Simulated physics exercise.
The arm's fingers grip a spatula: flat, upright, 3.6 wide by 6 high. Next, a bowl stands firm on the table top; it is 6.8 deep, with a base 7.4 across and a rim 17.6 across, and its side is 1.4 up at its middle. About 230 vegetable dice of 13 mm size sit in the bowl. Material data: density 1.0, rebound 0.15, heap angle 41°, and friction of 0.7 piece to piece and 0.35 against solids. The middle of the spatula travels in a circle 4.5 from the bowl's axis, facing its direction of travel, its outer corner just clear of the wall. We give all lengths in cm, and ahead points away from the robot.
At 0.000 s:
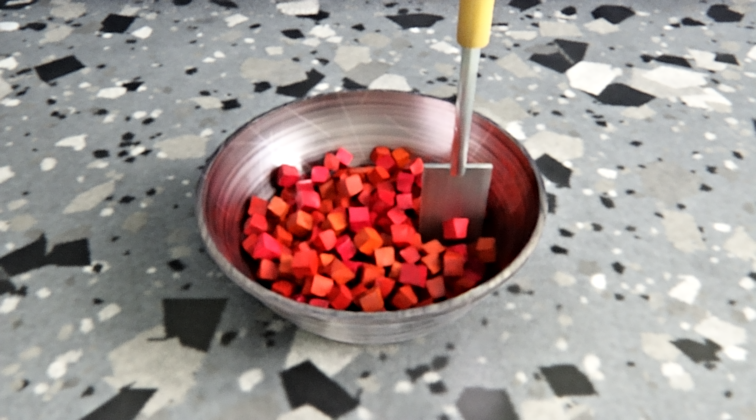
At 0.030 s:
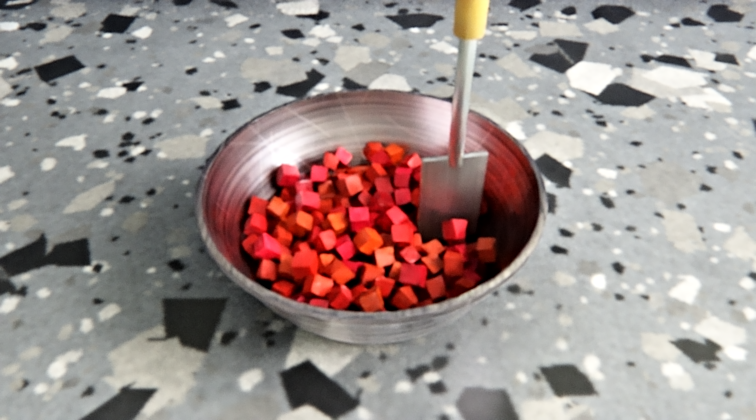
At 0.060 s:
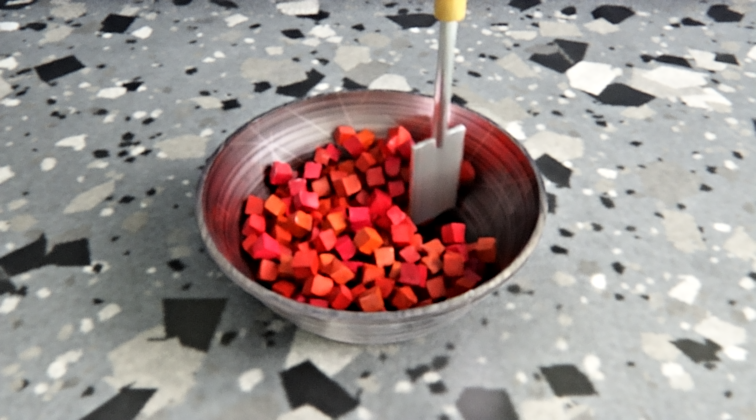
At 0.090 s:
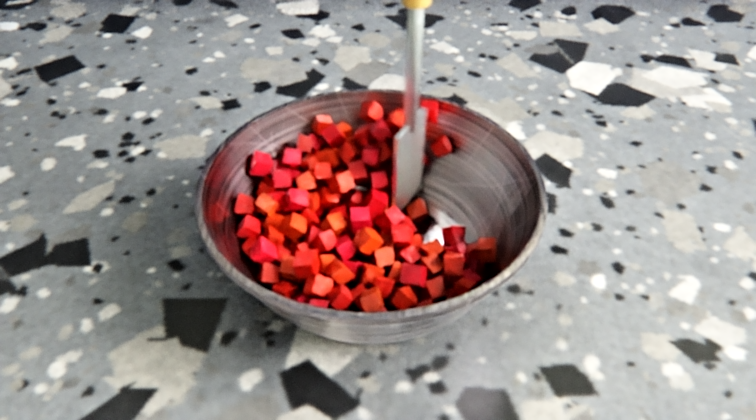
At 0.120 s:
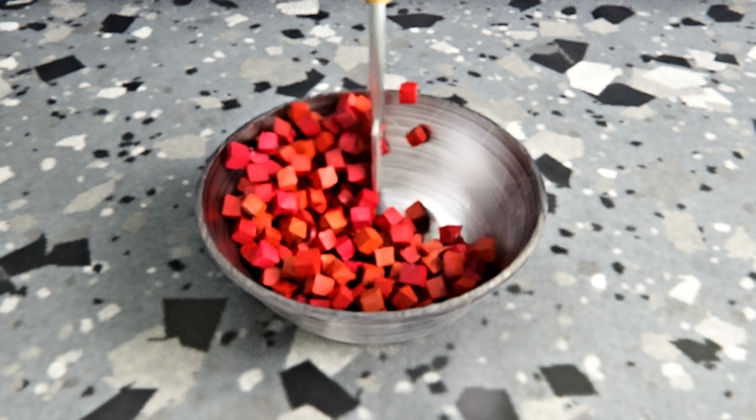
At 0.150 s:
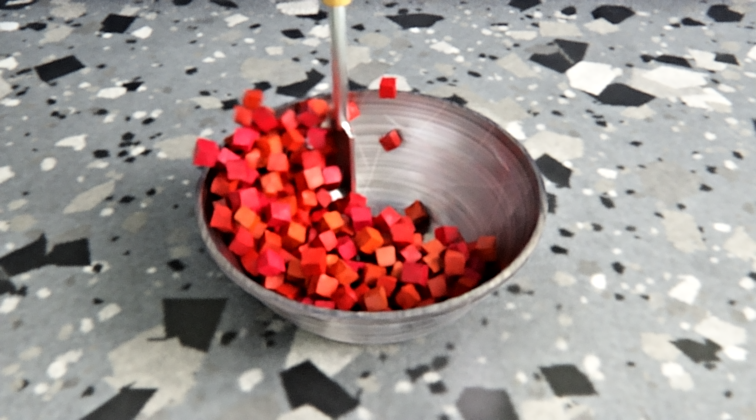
A spatula sweeps leftward through the metal bowl, pushing red and orange cubes into a heap.
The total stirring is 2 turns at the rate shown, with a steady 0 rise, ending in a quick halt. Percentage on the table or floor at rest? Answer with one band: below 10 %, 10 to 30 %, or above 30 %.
Above 30 %.
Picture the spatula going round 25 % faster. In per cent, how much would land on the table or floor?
Then about 65 per cent.
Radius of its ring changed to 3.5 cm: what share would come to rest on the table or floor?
Then some 35 percent.
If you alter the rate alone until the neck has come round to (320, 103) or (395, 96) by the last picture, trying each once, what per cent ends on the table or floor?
Some 60 and 30 %.
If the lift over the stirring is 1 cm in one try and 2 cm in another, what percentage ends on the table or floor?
Near 50 in a hundred, then near 50 in a hundred.
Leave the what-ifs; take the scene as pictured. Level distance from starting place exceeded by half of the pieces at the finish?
Roughly 9 cm.
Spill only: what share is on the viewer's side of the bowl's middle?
I'd estimate some 60 per cent.
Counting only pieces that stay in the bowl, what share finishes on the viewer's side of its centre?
Roughly 25 percent of it.
After 0.42 s, 348° round, highest piece 9 above the table; 172 in the bowl, 41 on the table or floor, 15 in flight or on the tool.
After 0.70 s, 225° round, highest piece 9 above the table; 142 in the bowl, 80 on the table or floor, 6 in flight or on the tool.
After 1.03 s, 0° round, highest piece 6 above the table; 114 in the bowl, 114 on the table or floor.
After 1.73 s, 0° round, highest piece 6 above the table; 114 in the bowl, 114 on the table or floor.
At rest, 114 in the bowl, 114 on the table or floor. That is 50 % on the table or floor.
